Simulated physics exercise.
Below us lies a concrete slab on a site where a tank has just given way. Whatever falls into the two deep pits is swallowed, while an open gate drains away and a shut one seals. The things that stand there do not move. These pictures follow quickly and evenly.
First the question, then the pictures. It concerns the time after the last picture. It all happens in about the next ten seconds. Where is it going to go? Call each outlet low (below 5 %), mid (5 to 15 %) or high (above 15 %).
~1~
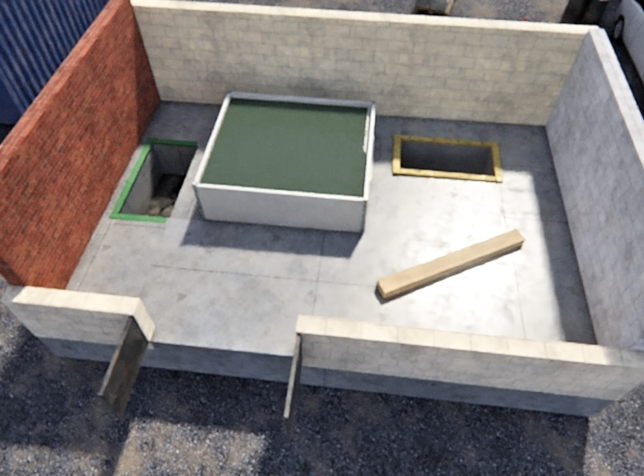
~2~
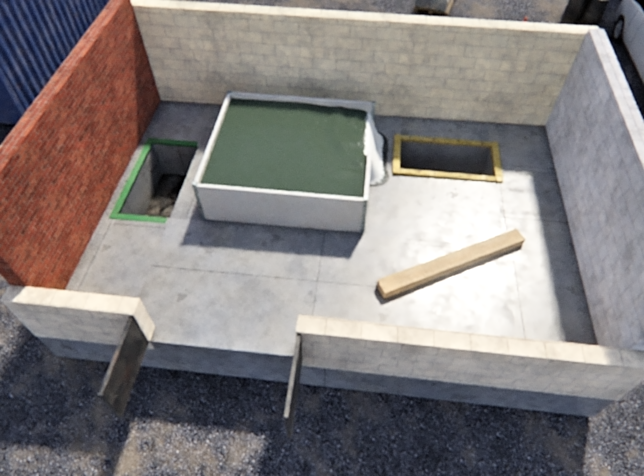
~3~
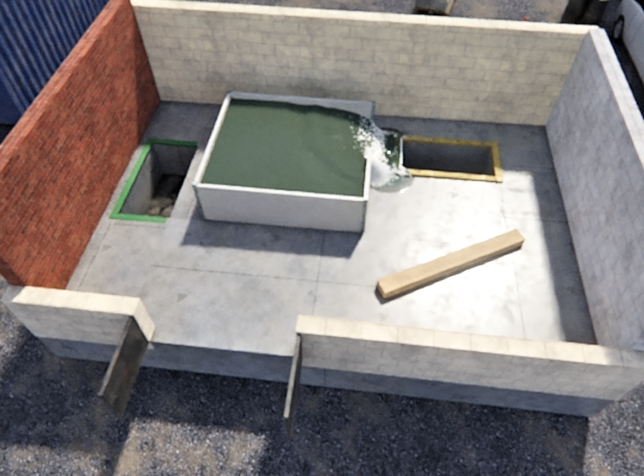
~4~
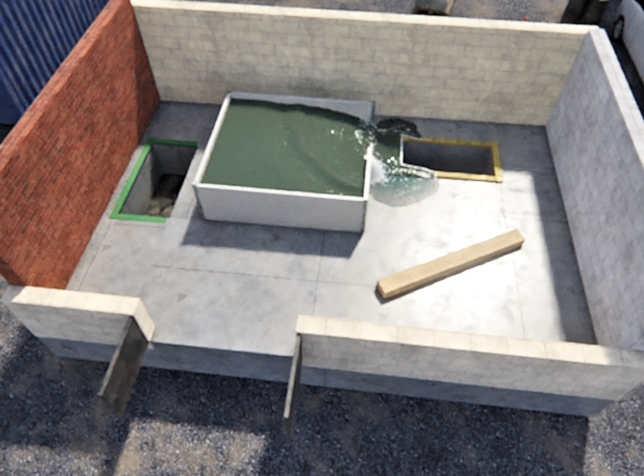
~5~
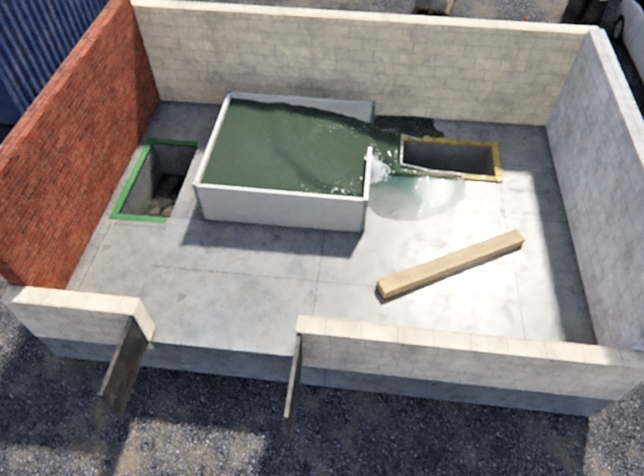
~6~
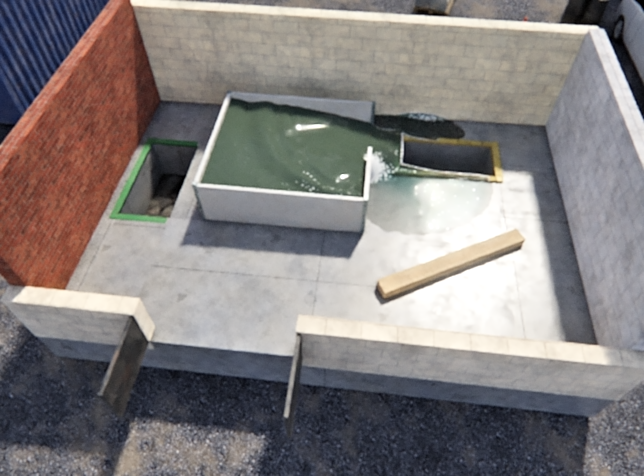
Outlets - gate: Low; yellow pit: High; green pit: Low.
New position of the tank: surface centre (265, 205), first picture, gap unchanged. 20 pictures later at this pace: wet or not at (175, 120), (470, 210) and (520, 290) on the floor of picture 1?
Going through the three spots, I'd say high and dry, swamped, swamped.
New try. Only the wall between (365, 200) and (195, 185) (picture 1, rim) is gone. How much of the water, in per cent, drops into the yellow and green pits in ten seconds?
Yellow: 2 percent; green: 10 percent.
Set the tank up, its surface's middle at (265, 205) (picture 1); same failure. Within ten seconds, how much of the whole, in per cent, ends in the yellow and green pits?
Yellow 25 %, green 10 %.
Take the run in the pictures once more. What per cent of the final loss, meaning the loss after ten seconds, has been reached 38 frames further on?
I'd put it at 80 per cent.
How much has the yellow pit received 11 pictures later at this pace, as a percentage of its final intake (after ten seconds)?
Result: 40 % of the ten-second total.
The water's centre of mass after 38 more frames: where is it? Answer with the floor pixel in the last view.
Roughly (350, 186).
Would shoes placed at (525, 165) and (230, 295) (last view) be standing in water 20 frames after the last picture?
In that order, the first is submerged and the second spared.
A moment on, water covers 20 % of the floor; the gate 0 %, the yellow pit 11 %, the green pit 0 %.
Next, water covers 30 % of the floor; the gate 0 %, the yellow pit 19 %, the green pit 0 %.
Then, water covers 40 % of the floor; the gate 0 %, the yellow pit 28 %, the green pit 0 %.
Later, water covers 65 % of the floor; the gate 0 %, the yellow pit 39 %, the green pit 0 %.
In the end, water covers 90 % of the floor; the gate 2 %, the yellow pit 45 %, the green pit 1 %.
